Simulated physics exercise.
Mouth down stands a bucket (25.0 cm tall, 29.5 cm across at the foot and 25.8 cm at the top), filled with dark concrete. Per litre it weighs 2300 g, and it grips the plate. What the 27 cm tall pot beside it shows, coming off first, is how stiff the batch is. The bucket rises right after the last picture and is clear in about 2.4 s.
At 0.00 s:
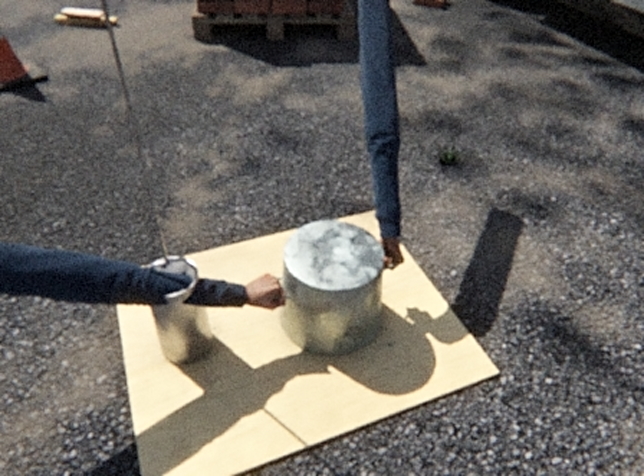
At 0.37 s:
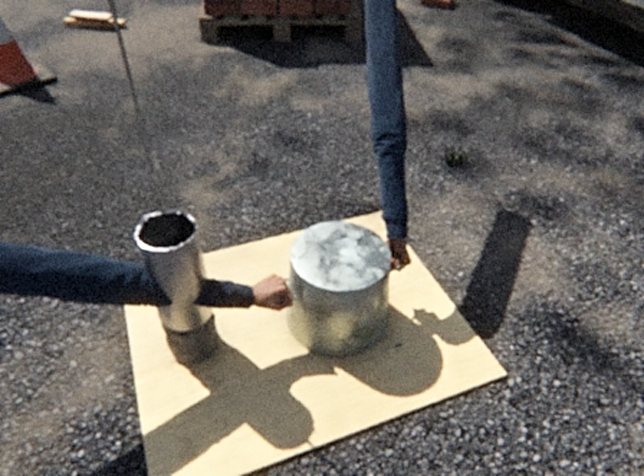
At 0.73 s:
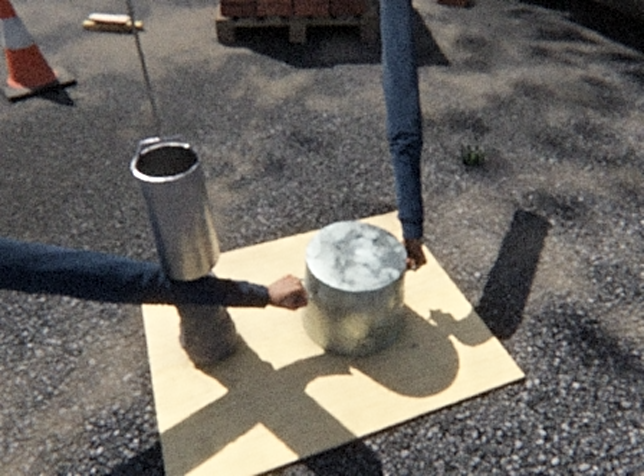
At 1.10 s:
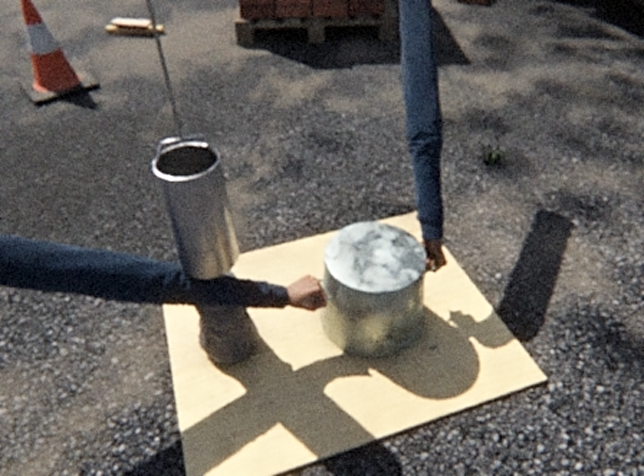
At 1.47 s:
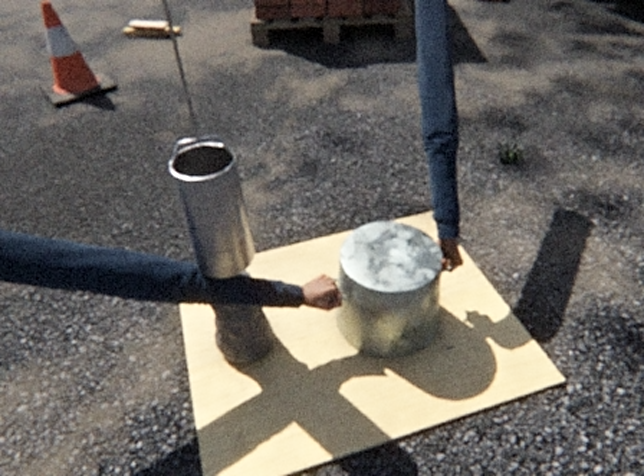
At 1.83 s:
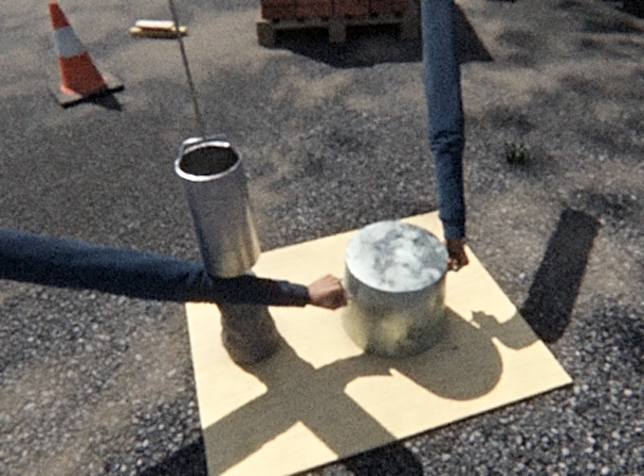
In this clip, a tall metal pot rises on a line from a pale board, leaving a dark heap beneath it, then hangs nearly still while two blue-sleeved arms keep their hands at a wide upside-down bucket on the right.
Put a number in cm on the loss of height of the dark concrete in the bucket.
0 cm.
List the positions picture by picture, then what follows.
Middle of the pot's mouth at (171, 277), still down; middle of the bucket's top at (334, 253), not yet moved, in the first frame.
Middle of the pot's mouth at (167, 231), raised 15 cm; middle of the bucket's top at (341, 254), not yet moved, in the second frame.
Middle of the pot's mouth at (167, 162), raised 33 cm; the pot's heap 24 cm high and 16 cm wide, top at (197, 286); middle of the bucket's top at (356, 254), not yet moved, in the third frame.
Middle of the pot's mouth at (187, 161), raised 34 cm; the pot's heap 24 cm high and 16 cm wide, top at (217, 287); middle of the bucket's top at (375, 255), not yet moved, in the fourth frame.
Middle of the pot's mouth at (203, 162), raised 34 cm; the pot's heap 24 cm high and 16 cm wide, top at (233, 286); middle of the bucket's top at (390, 255), not yet moved, in the fifth frame.
Middle of the pot's mouth at (209, 161), raised 34 cm; the pot's heap 24 cm high and 16 cm wide, top at (238, 286); middle of the bucket's top at (396, 254), not yet moved, in the sixth frame.
After 2.4 s, the bucket is up 5.3 cm; the dark concrete has come down 0.1 cm to 25 cm and is 30 cm wide.
After 3.0 s, the bucket is up 15 cm; the dark concrete has come down 0.2 cm to 25 cm and is 30 cm wide.
After 3.6 s, the bucket is up 25 cm; the dark concrete has come down 0.2 cm to 25 cm and is 30 cm wide.
After 4.4 s, the bucket is clear; the dark concrete has come down 0.3 cm to 25 cm and is 30 cm wide.
After 4.9 s, at rest, the bucket is clear; the dark concrete has come down 0.3 cm to 25 cm and is 30 cm wide.
